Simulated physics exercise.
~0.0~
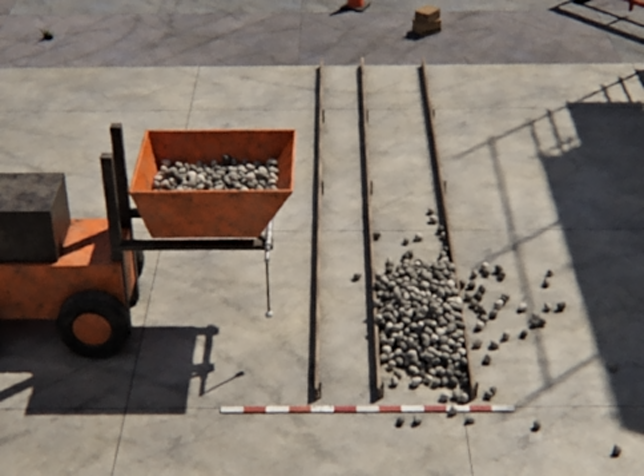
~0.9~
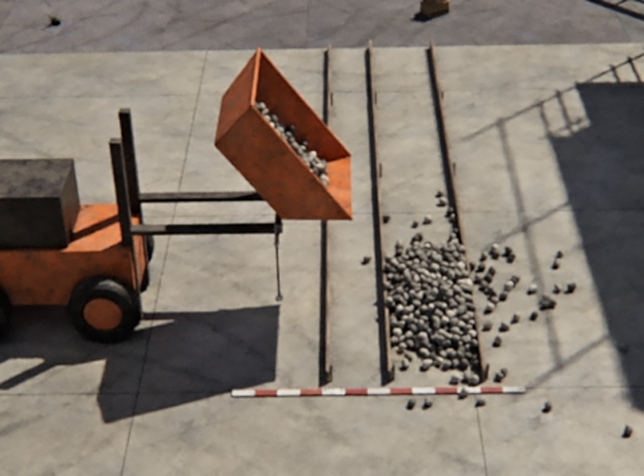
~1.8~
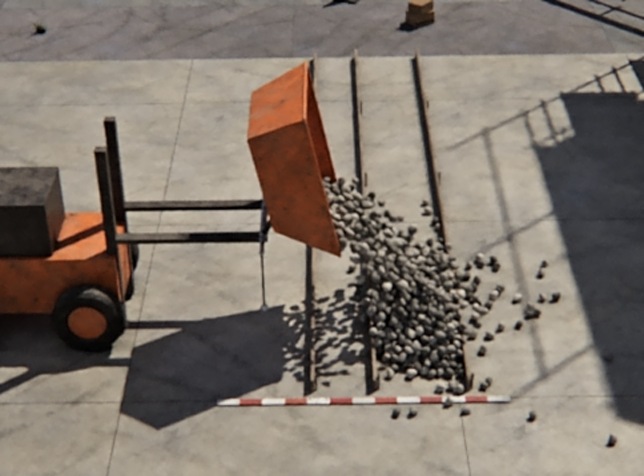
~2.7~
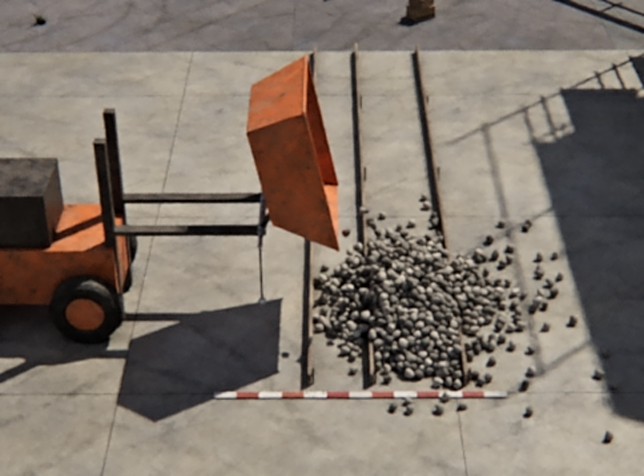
An orange forklift tips its skip of rounded grey stones steeply to the right, and they pour onto an earlier pile lying between dark boards on the concrete, leaving a wider heap spread across the boards beside the emptied, still-tilted skip.
